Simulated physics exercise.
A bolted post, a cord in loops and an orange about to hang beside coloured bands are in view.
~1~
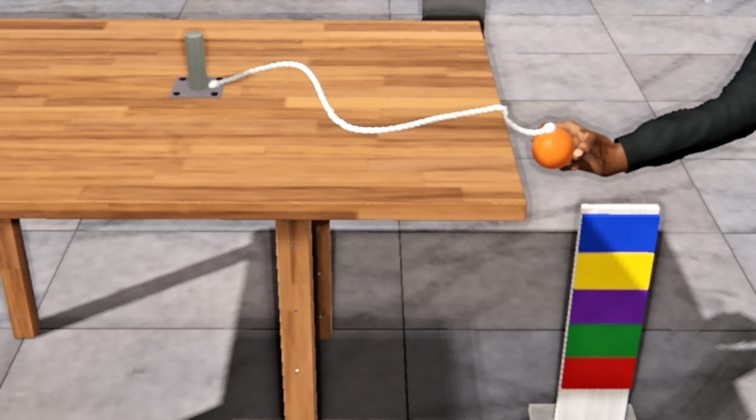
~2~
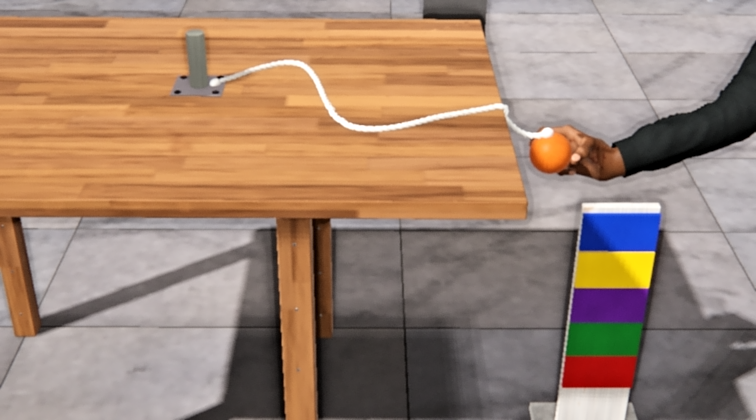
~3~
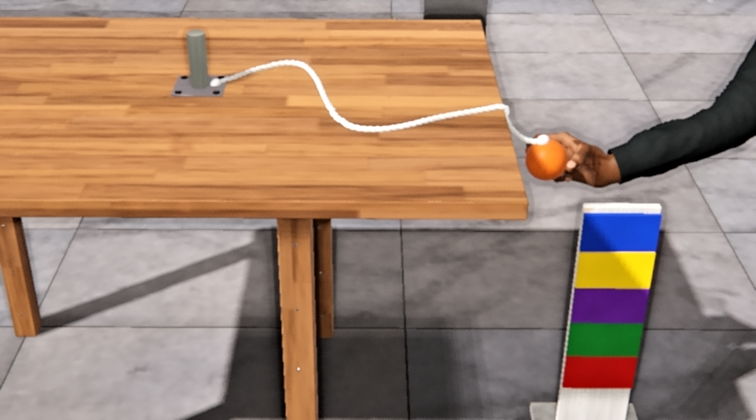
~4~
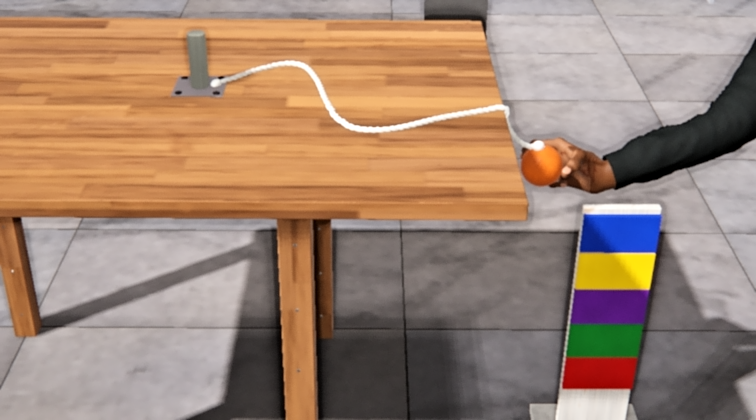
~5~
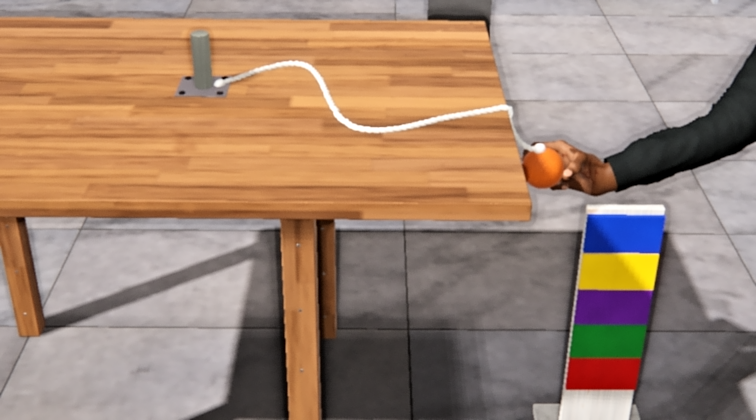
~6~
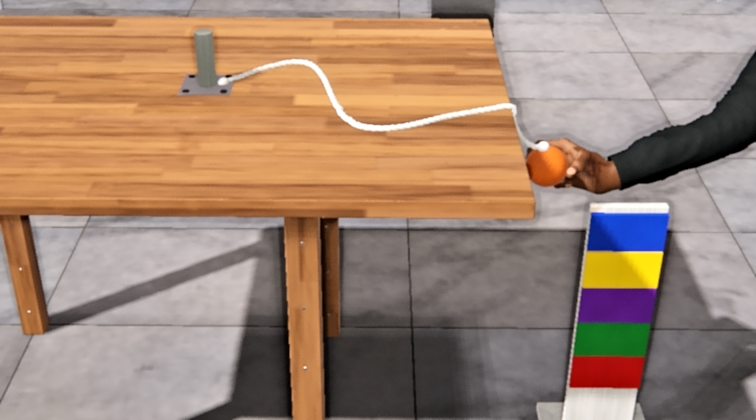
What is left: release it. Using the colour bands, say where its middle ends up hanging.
Its middle ends up at the purple band.
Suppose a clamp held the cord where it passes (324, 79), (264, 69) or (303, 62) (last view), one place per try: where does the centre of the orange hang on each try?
First try near (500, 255), second near (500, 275), third near (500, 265).
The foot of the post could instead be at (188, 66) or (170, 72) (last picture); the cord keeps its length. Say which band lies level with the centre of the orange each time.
Trial 1 - yellow; trial 2 - yellow.
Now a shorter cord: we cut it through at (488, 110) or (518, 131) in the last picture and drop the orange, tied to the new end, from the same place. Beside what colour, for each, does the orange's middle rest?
First try: Blue; second try: Yellow.
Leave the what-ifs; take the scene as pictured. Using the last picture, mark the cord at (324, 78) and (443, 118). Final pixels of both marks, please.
In that view they sit near (368, 91) and near (505, 162).
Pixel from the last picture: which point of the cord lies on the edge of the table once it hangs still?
Look near (381, 129).
A little later, orange near (531, 265); level with yellow.
Next, orange near (475, 276); level with purple.
Later still, orange near (504, 293); level with purple.
When it is over, orange near (496, 291); level with purple. The cord holds its middle at purple.
